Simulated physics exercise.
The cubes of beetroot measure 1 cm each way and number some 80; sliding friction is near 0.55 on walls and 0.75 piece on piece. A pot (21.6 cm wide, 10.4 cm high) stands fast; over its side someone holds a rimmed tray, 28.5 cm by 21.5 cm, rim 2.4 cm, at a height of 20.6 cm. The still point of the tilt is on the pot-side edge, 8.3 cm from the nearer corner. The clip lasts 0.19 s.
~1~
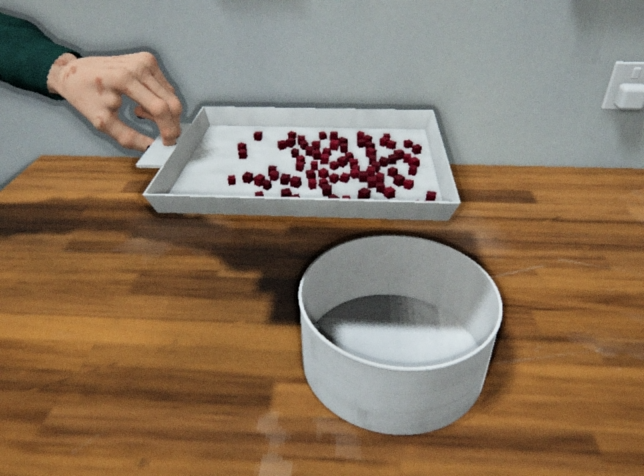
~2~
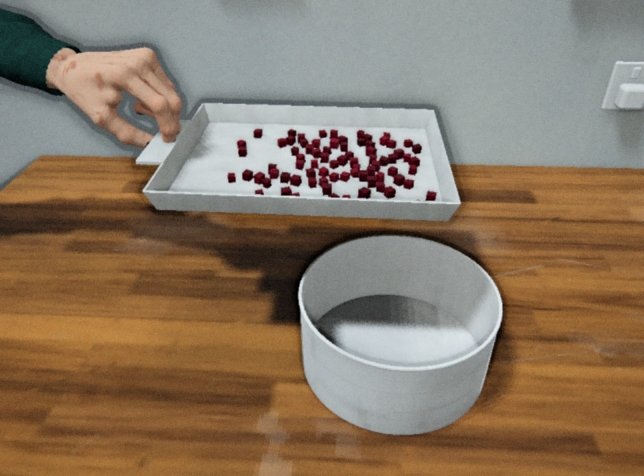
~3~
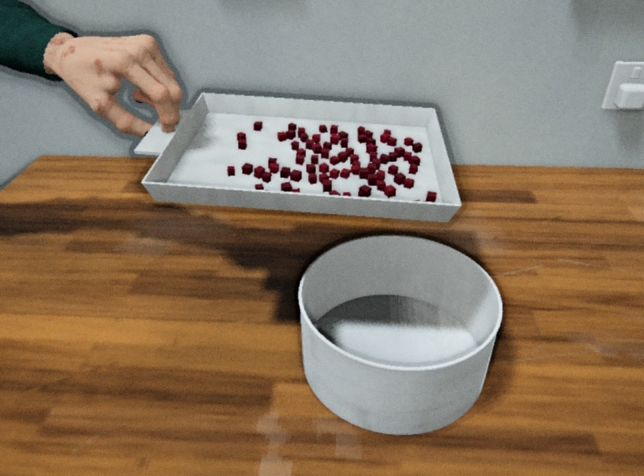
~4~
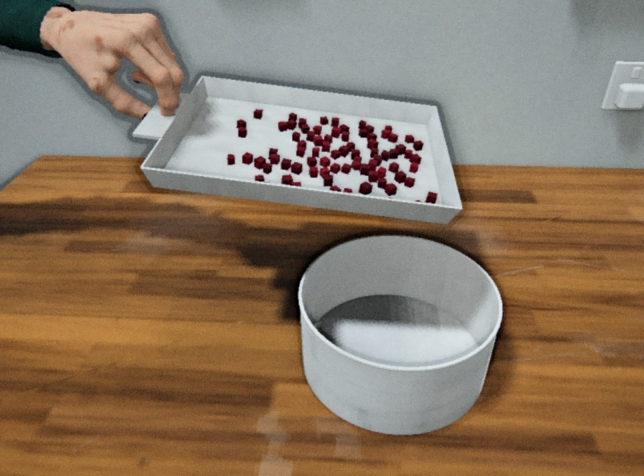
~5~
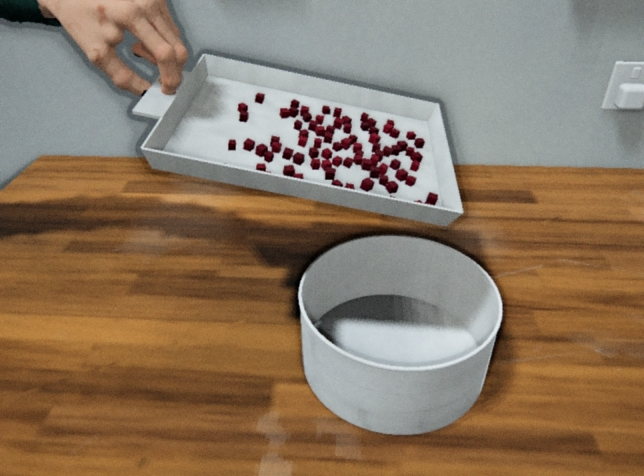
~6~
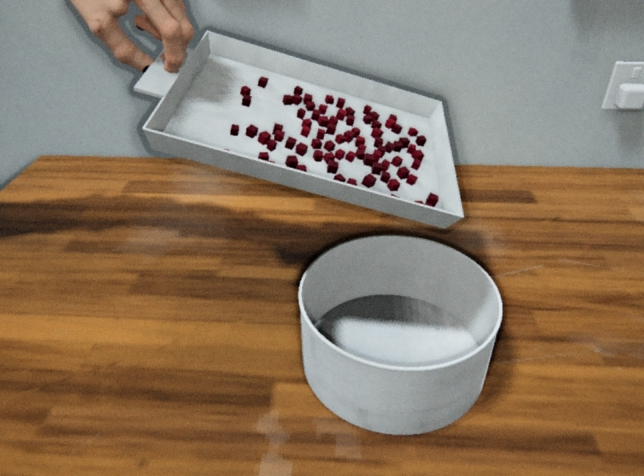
A white rimmed tray scattered with small dark red cubes is held above a wooden worktop, seen from slightly above against a grey wall. A hand in a dark green sleeve grips its left end, a round white pot stands at lower right, and a white socket is on the wall. The hand rises, steadily tilting the tray down towards the right, while the cubes barely shift and the camera stays still.
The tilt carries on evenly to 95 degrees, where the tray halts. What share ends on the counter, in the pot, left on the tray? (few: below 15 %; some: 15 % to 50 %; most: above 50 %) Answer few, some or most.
Counter some, pot most, tray few.
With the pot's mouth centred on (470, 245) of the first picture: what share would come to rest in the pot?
About 65 per cent.
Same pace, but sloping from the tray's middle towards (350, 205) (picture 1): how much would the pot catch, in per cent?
Some 100 per cent.
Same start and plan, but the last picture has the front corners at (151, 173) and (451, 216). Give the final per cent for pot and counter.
Pot 100, counter 0.
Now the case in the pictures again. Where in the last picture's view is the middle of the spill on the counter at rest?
Around (637, 407).
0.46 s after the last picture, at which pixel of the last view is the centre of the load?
At about (453, 205).
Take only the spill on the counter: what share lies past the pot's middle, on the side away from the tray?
About 100 per cent.
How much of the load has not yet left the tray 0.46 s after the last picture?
Roughly 85 per cent.
Then, 0.28 s after the last picture, tilt 56 degrees; the tray holds 100 %, the pot 0 %.
Then, 0.46 s after the last picture, tilt 81 degrees; the tray holds 85 %, the pot 0 %.
Then, 0.77 s after the last picture, tilt 95 degrees; the tray holds 5 %, the pot 60 %.
In the end, counter 30 %, pot 70 %, tray 0 %.
